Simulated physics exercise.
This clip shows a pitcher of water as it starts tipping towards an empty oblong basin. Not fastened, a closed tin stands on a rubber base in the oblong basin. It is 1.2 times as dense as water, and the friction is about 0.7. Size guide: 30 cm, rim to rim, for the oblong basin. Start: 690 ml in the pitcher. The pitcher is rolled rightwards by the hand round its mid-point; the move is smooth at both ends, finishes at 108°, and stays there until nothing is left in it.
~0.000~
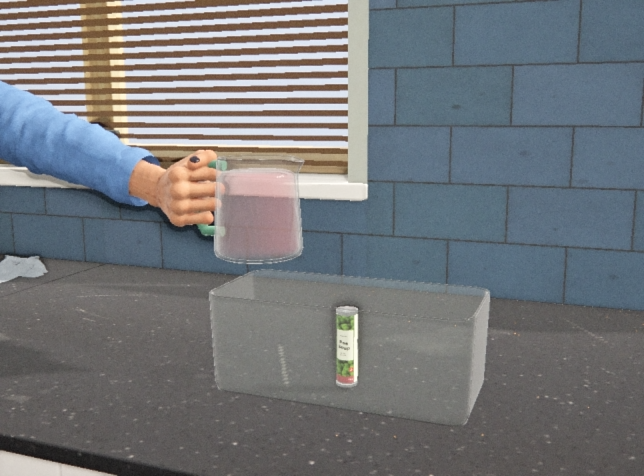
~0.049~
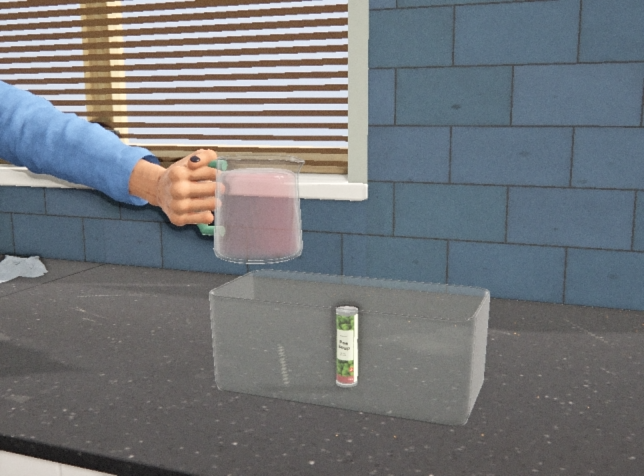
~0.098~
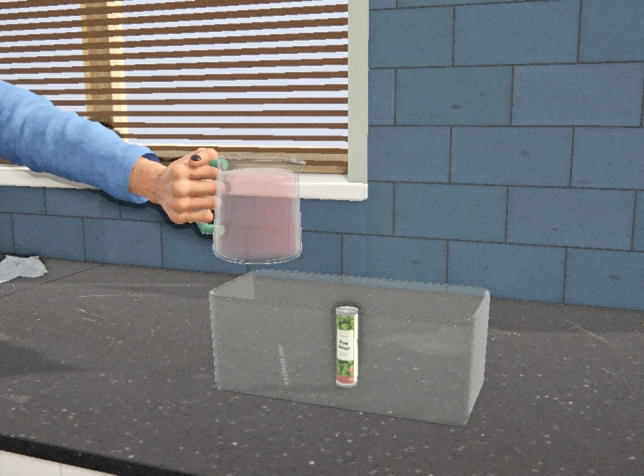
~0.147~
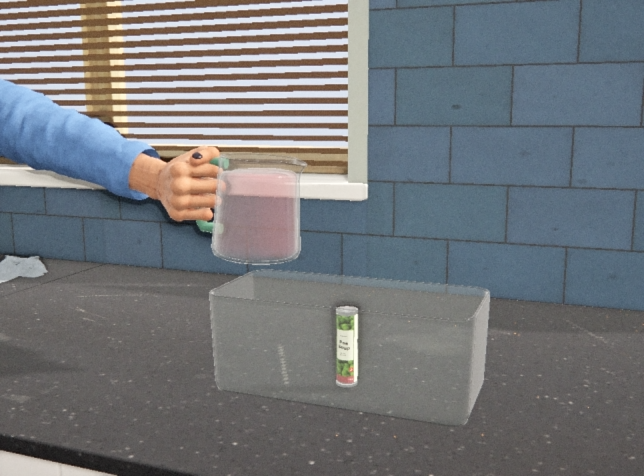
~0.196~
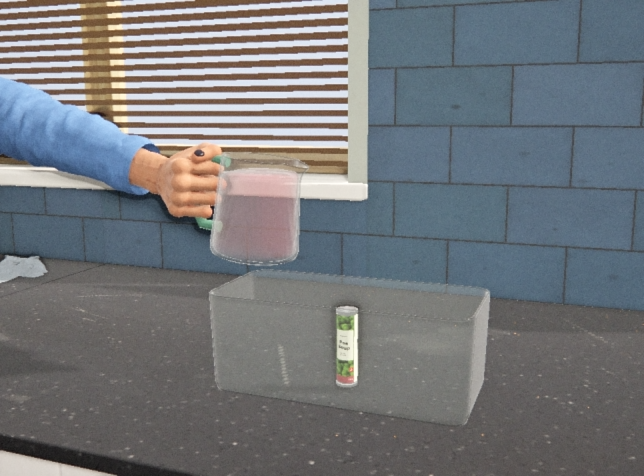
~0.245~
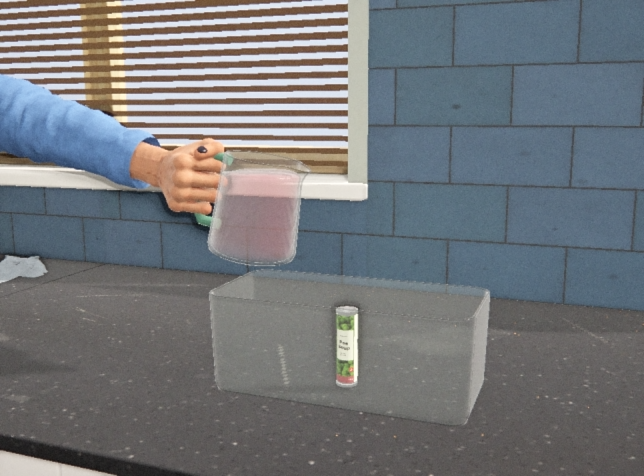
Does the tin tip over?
Yes, it tips over.
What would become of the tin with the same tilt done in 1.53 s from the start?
So the tin will tip over.
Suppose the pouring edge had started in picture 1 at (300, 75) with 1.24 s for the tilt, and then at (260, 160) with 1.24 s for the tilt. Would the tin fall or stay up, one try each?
Try 1: Still standing; try 2: Tipped over.
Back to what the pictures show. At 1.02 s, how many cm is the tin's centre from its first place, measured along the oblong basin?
0 cm, roughly.
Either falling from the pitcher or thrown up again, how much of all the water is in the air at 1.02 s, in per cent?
Airborne fraction: Approx. 14 %.
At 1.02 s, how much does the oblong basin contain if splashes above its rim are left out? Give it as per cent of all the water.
Near 54 in a hundred.
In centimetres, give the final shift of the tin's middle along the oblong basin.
Looks like roughly 7.0 cm in total.
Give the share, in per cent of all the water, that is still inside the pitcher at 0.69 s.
Still held: Roughly 86 % of the total.
After 0.69 s the tilt is 64° and 85 per cent is still to pour; the tin stands where it began.
After 1.02 s the tilt is 100° and 33 per cent is still to pour; the tin stands where it began.
After 1.37 s the tilt is 108° and 4 per cent is still to pour; the tin lies on its side.
After 1.74 s the tilt is 108° and 0 per cent is still to pour; the tin lies on its side.
In the end the tin lies on its side.
